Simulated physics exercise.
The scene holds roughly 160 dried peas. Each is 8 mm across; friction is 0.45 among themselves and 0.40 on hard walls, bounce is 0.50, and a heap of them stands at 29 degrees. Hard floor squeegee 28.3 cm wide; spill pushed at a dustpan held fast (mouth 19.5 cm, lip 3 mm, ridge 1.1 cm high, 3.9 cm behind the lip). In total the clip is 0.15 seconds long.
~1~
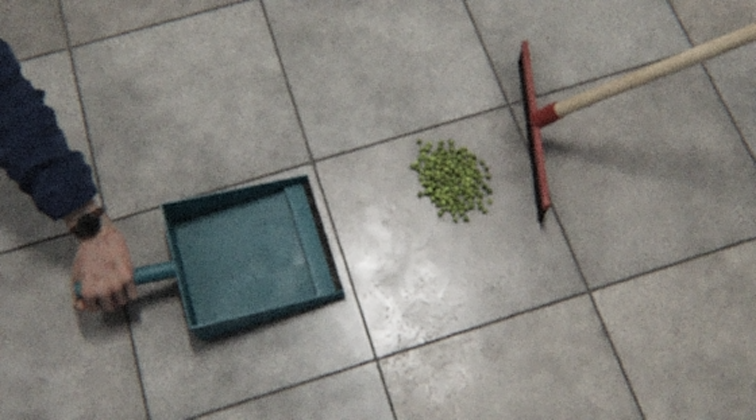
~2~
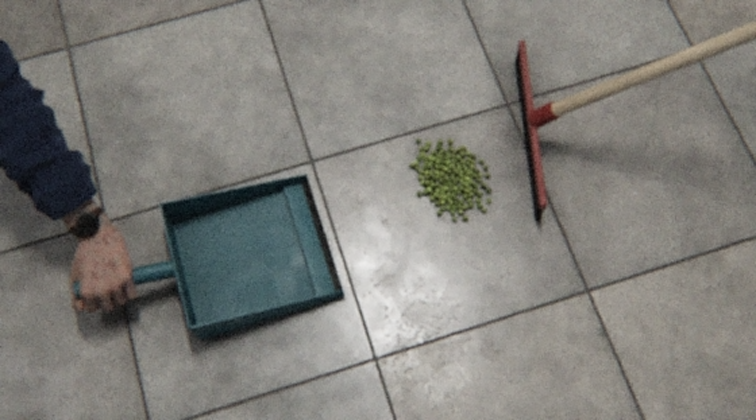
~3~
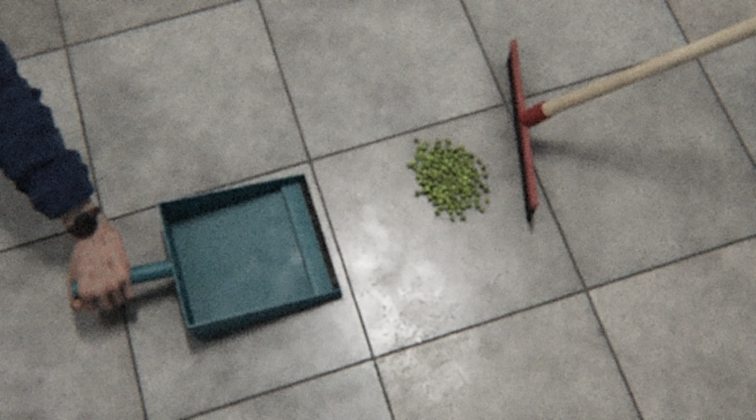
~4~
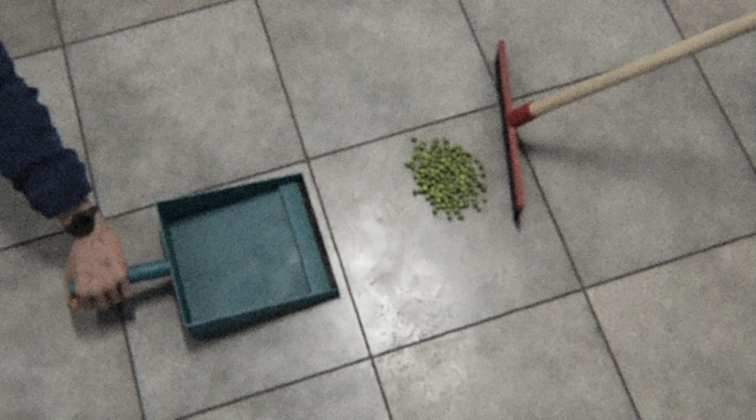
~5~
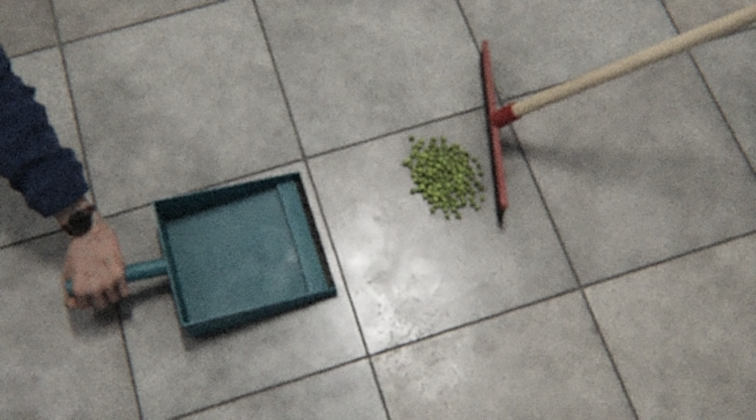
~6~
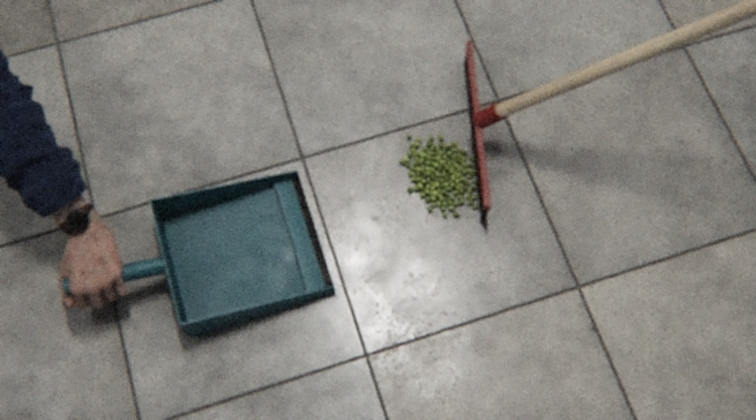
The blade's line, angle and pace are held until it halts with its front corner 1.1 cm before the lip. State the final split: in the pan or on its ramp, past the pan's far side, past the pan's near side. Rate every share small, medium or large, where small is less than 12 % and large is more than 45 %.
Ratings - pan: Medium; far side: Medium; near side: Small.
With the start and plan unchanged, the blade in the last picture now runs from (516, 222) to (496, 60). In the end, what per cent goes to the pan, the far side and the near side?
Split: Pan = 0, far = 15, near = 5.
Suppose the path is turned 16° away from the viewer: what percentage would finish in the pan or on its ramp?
Then about 5 per cent.
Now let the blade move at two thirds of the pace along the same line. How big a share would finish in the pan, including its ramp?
In that case close to 15 per cent.
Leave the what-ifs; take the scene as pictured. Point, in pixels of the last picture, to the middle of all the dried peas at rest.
About (295, 186).
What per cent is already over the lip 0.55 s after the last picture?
It's near 25 percent at that moment.
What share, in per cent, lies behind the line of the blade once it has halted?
About 10 percent.
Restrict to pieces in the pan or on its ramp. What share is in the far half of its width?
Share: Approx. 90 %.
Then, 0.18 s after the last picture, middle of the blade 16 cm from the lip; 0 % over the lip, far side 20 %, near side 0 %.
Then, 0.30 s after the last picture, middle of the blade 8 cm from the lip; 0 % over the lip, far side 35 %, near side 0 %.
Then, 0.55 s after the last picture, middle of the blade 5 cm from the lip; 25 % over the lip, far side 40 %, near side 5 %.
In the end, pan 20 %, far side 40 %, near side 5 %, in front of the lip or behind the blade 35 %.
